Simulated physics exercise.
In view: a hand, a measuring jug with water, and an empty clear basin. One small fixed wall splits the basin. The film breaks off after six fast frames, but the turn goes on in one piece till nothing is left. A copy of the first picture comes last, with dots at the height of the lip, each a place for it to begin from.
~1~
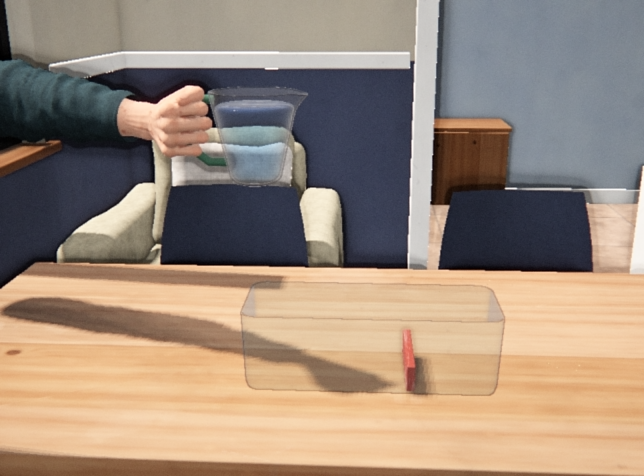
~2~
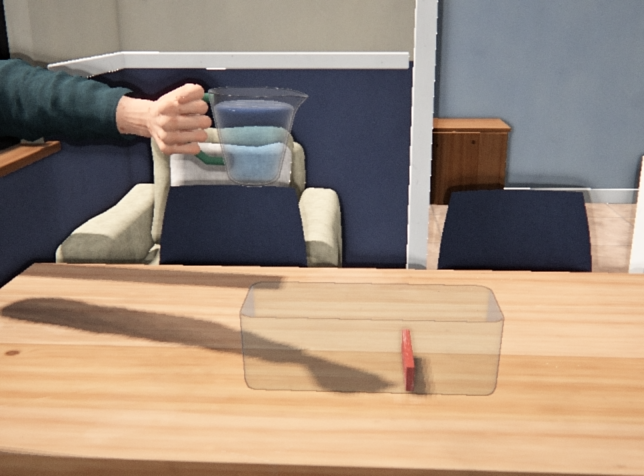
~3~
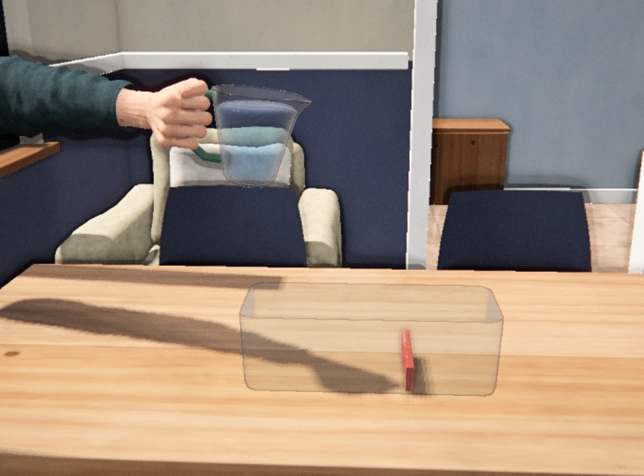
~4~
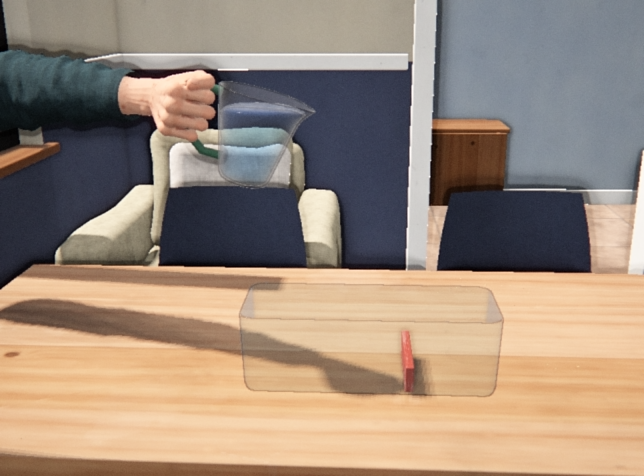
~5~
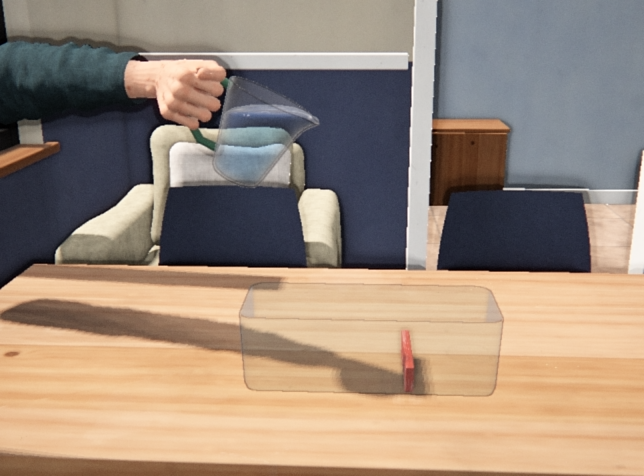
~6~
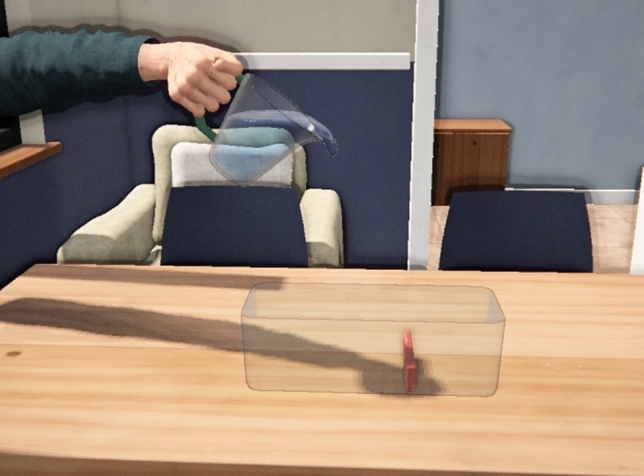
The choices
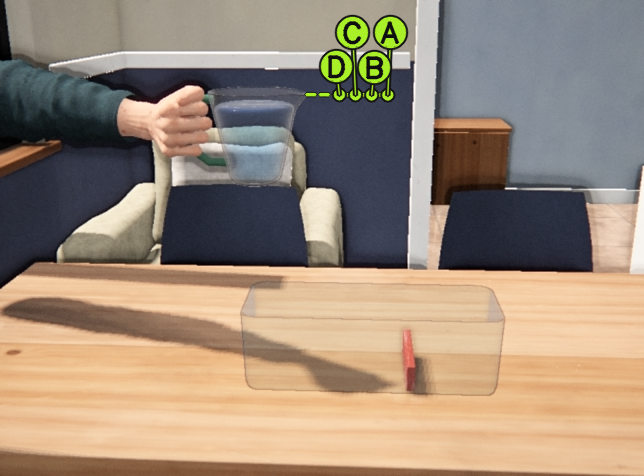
A hand in a dark green sleeve holds a clear jug of water upright, then gradually tilts it rightward until water reaches over its lip, above a wooden table holding a clear basin with a small red object.
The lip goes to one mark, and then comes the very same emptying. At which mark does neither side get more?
C is best.
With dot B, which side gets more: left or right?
The right side.
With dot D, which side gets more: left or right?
The left one.
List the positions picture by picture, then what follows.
In the first frame, upright, lip at (306, 94); basin from (246, 386) to (497, 393); top of the wall at (409, 347); nothing has left yet.
In the second frame, upright, lip at (307, 96); nothing has left yet.
In the third frame, tipped about 7°, lip at (310, 102); nothing has left yet.
In the fourth frame, tipped about 15°, lip at (314, 111); nothing has left yet.
In the fifth frame, tipped about 27°, lip at (318, 123); water is over the lip, down to (318, 123).
In the sixth frame, tipped about 40°, lip at (321, 138); water is over the lip, down to (333, 153).
On the marked copy, A at (387, 95); B at (371, 94); C at (355, 94); D at (339, 94).
If A is chosen, about 22 % ends left of the wall and 73 % right of it; 5 % is lost outside.
If B is chosen, about 31 % ends left of the wall and 66 % right of it; 3 % is lost outside.
If C is chosen, about 50 % ends left of the wall and 47 % right of it; 4 % is lost outside.
If D is chosen, about 67 % ends left of the wall and 25 % right of it; 8 % is lost outside.
